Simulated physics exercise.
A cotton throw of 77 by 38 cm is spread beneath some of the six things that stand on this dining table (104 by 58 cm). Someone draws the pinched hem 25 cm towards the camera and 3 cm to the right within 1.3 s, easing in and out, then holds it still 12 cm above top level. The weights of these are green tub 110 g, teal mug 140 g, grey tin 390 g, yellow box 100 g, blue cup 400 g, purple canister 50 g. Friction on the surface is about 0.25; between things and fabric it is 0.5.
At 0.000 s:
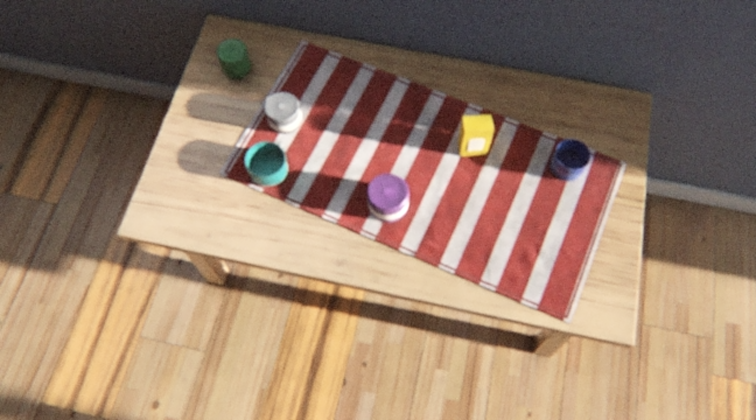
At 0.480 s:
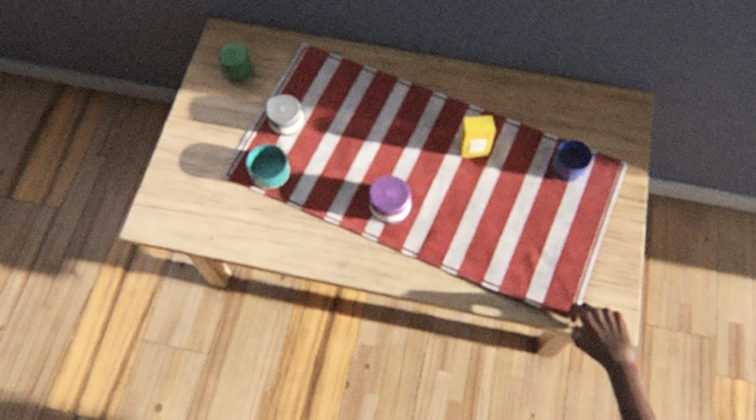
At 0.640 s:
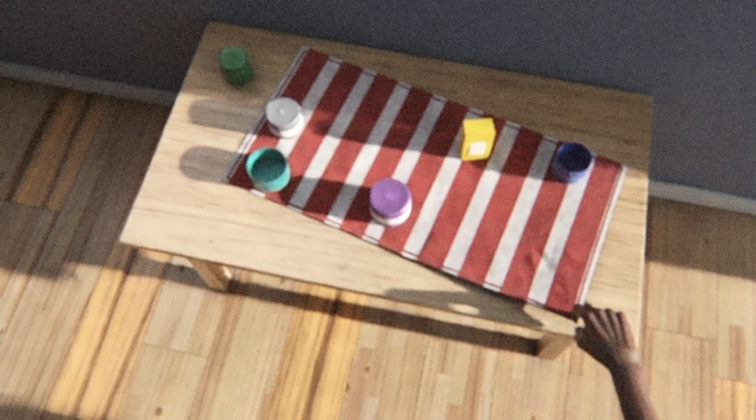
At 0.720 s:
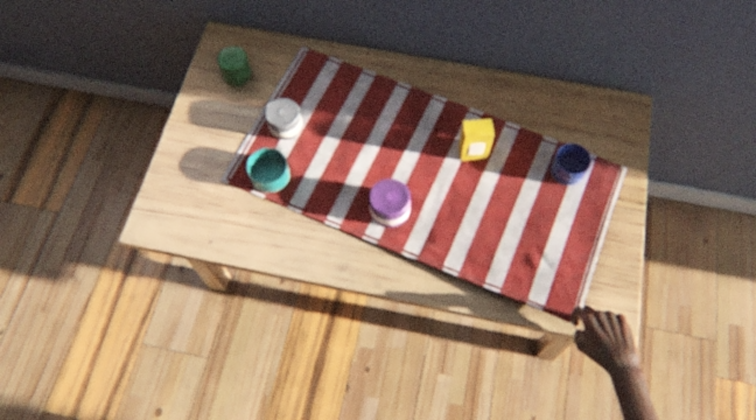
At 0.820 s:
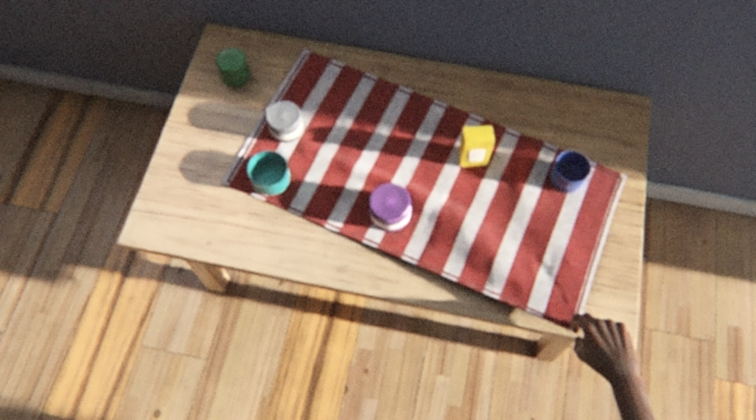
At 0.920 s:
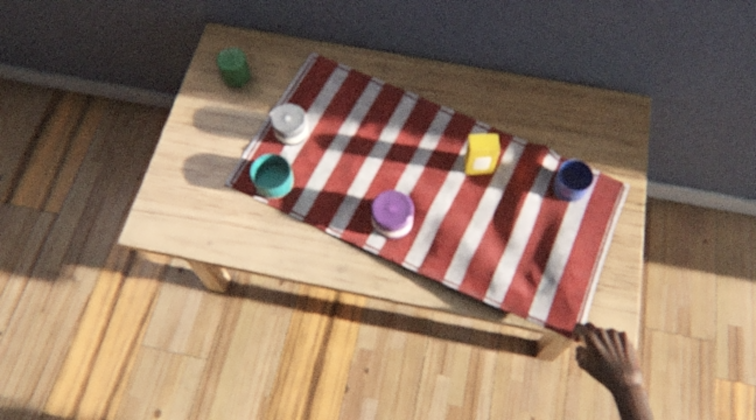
A hand tugs a red-and-white striped cloth slightly towards the viewer across a wooden table, the cups and containers on it shifting along.
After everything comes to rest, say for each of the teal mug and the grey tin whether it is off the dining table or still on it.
Teal mug: Still on; grey tin: Still on.
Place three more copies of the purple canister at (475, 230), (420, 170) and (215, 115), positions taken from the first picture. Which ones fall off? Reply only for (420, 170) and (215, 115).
Going through them in turn, one survives up there and then one survives up there.
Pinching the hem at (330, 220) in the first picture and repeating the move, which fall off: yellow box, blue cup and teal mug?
In that case: Yellow box stays on, blue cup remains, teal mug falls off.
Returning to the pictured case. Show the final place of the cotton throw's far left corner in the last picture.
In the final picture it's somewhere around (384, 103).
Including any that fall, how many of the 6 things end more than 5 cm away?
After counting, the figure is 5.
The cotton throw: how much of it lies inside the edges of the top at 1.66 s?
Some 75 in a hundred.
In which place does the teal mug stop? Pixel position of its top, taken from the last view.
It comes to rest close to (307, 221).
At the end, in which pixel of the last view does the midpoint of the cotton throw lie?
I'd point to about (463, 266).
At 1.2 s, 95 % of the cotton throw is still over the top; grey tin 6 cm off its start, teal mug 5 cm off its start, blue cup 11 cm off its start.
At 1.4 s, 85 % of the cotton throw is still over the top; grey tin 12 cm off its start, teal mug 10 cm off its start, blue cup 20 cm off its start.
At 1.7 s, 75 % of the cotton throw is still over the top; grey tin 16 cm off its start at (334, 161), teal mug 13 cm off its start at (304, 213), blue cup 27 cm off its start at (593, 284).
At 1.9 s, 70 % of the cotton throw is still over the top; grey tin 18 cm off its start, teal mug 15 cm off its start, blue cup 30 cm off its start.
At 3.5 s, 70 % of the cotton throw is still over the top; grey tin 19 cm off its start at (340, 170), teal mug 15 cm off its start at (307, 221), blue cup 30 cm off its start at (598, 303), yellow box 28 cm off its start at (525, 254).
